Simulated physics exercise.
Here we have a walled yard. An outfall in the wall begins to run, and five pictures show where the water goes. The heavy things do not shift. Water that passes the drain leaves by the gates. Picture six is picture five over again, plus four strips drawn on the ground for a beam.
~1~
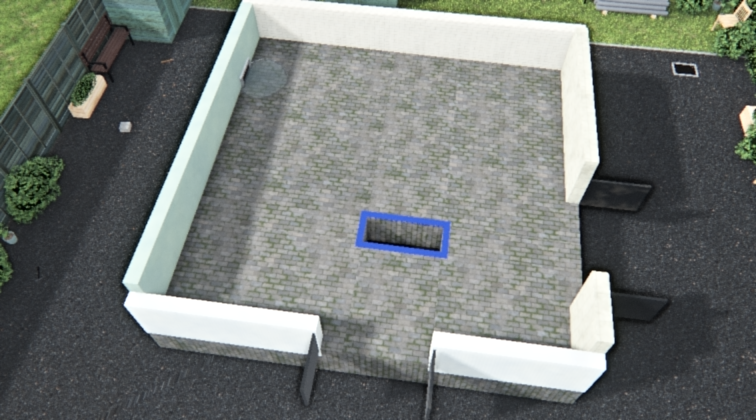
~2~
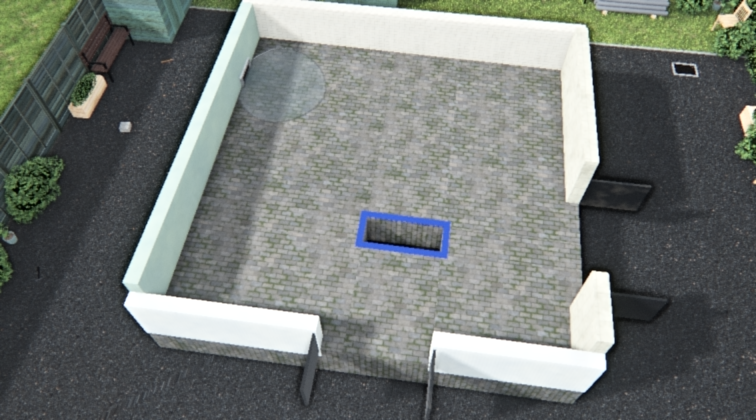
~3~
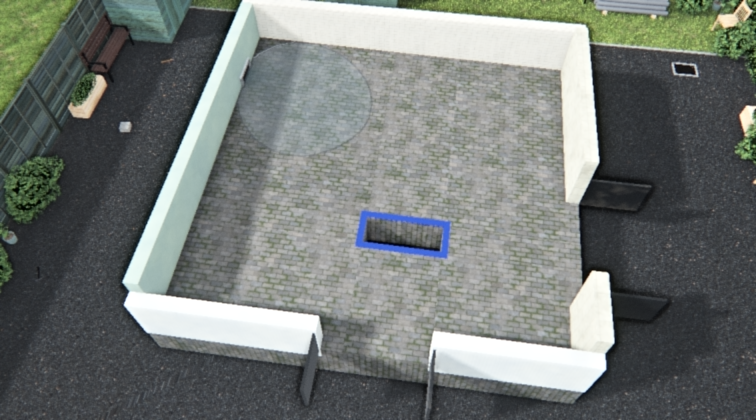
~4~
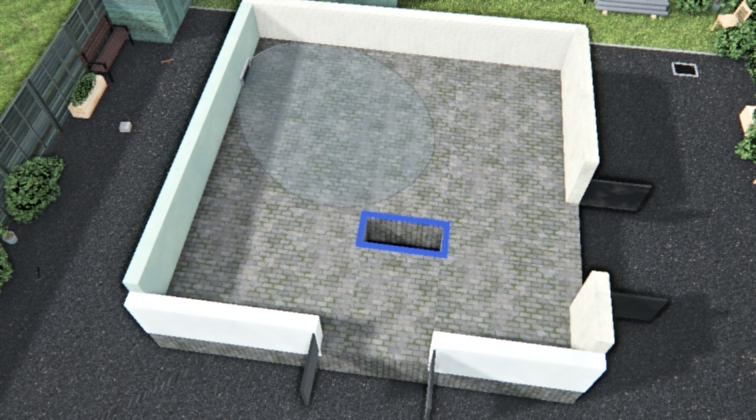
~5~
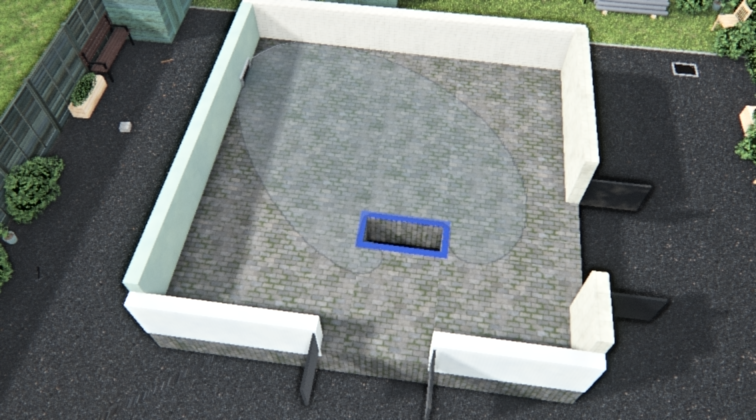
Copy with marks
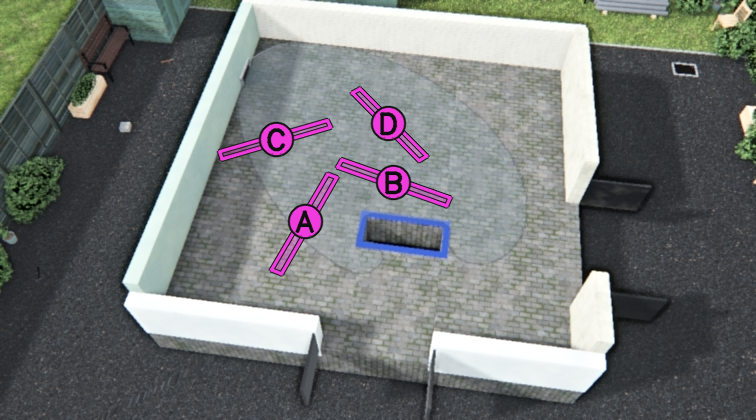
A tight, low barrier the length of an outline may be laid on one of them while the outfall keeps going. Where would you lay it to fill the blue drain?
Best: D.
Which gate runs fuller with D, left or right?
More leaves on the right.
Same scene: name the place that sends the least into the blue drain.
C.
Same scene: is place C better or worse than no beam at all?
Worse.
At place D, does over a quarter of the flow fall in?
Yes.
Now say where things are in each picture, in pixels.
The first frame shows outfall at (245, 73); blue drain at (403, 234); open gate at (568, 252); open gate at (376, 344); 2 % of the ground under water, visible out to (282, 76); blue drain still dry.
In the second frame, 6 % of the ground under water, visible out to (318, 97); blue drain still dry.
In the third frame, 14 % of the ground under water, visible out to (352, 133); blue drain still dry.
In the fourth frame, 27 % of the ground under water, visible out to (425, 161); blue drain still dry.
In the fifth frame, 43 % of the ground under water, visible out to (507, 244); blue drain taking water.
In magenta, A from (276, 271) to (332, 175); B from (339, 163) to (448, 201); C from (220, 155) to (329, 123); D from (356, 90) to (423, 158).
With A, about 29 % of the stream goes into the blue drain, about 69 % out by the gates.
With B, about 15 % of the stream goes into the blue drain, about 83 % out by the gates.
With C, about 12 % of the stream goes into the blue drain, about 85 % out by the gates.
With D, about 43 % of the stream goes into the blue drain, about 55 % out by the gates.
